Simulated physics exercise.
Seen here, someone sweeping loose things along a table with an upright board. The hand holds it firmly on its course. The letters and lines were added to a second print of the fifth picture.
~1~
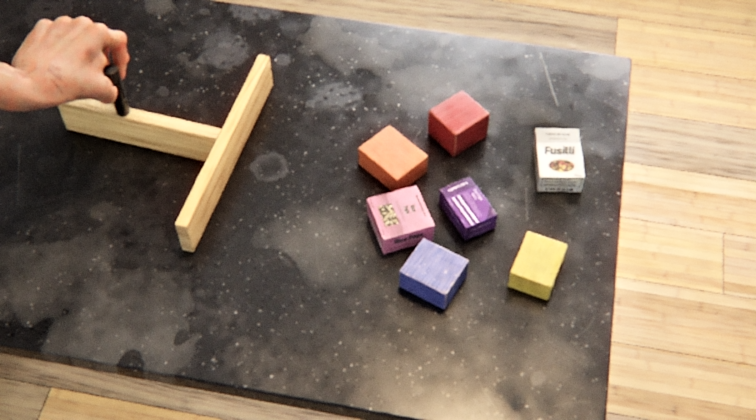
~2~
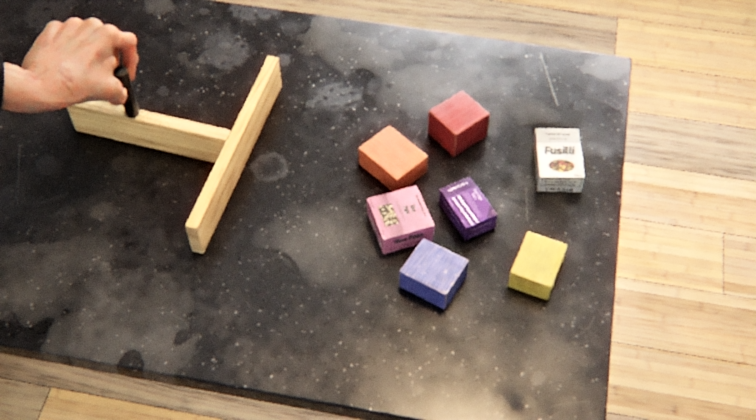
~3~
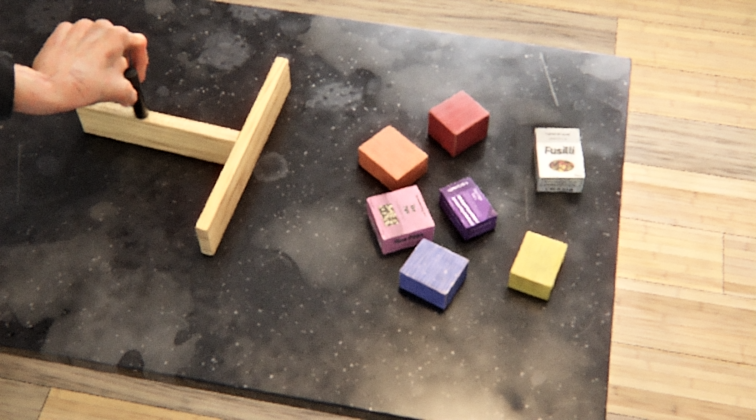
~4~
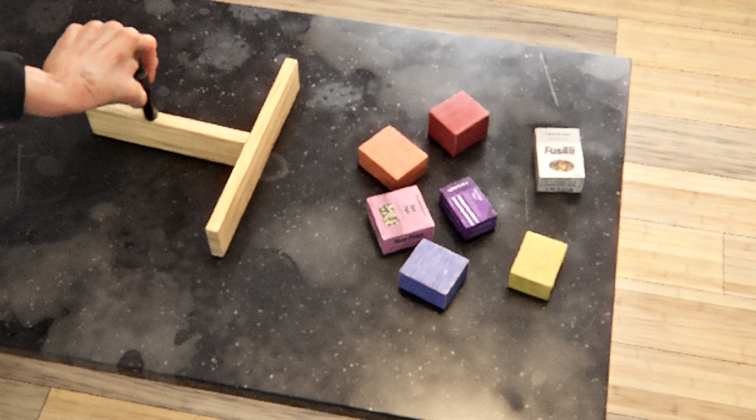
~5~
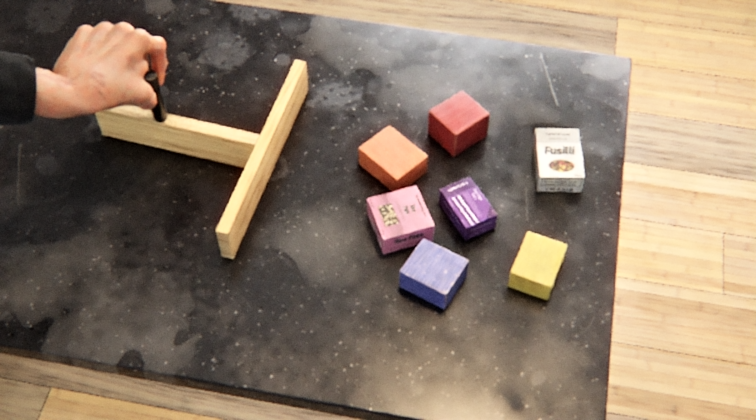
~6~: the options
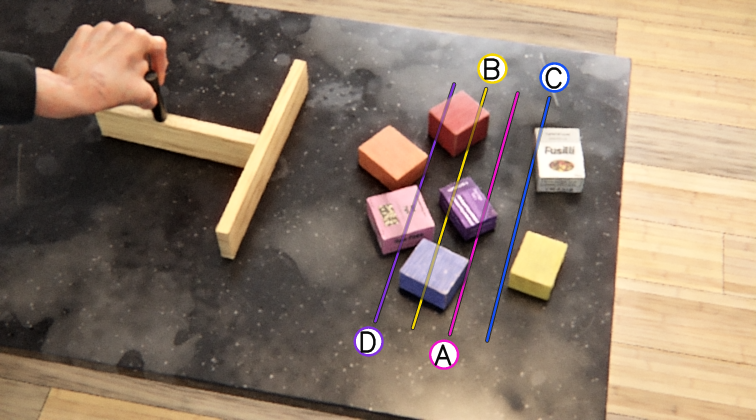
A hand gripping a dark handle slid a T-shaped wooden board slowly a short way to the right across a dark speckled table, while the colourful blocks and small packets beside it stayed still.
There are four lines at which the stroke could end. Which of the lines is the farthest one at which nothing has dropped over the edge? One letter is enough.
No farther than C.
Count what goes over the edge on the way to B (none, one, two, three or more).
By then, none.
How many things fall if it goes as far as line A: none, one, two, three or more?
By then, none.
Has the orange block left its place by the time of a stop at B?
Yes.
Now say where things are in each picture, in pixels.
The first frame shows blue block (434, 274); board (225, 135); yellow block (538, 266).
The second frame shows board (234, 136); pink packet (400, 220).
The third frame shows board (245, 138); red block (458, 124).
The fourth frame shows board (254, 139); blue block (434, 274).
The fifth frame shows board (264, 141); orange block (393, 160); pink packet (400, 220); white packet (558, 160).
On the marked copy, A at (487, 204); B at (453, 199); C at (521, 209); D at (418, 193).
With C. Early on, board (354, 155); orange block (403, 162); white packet (558, 160).
Further on, board (447, 169); purple packet (516, 216); blue block (456, 294).
At the end, board (520, 180); white packet (613, 172); yellow block (584, 279); nothing has fallen.
As for the rest, A is safe but short; B is safe but short; D is safe but short.
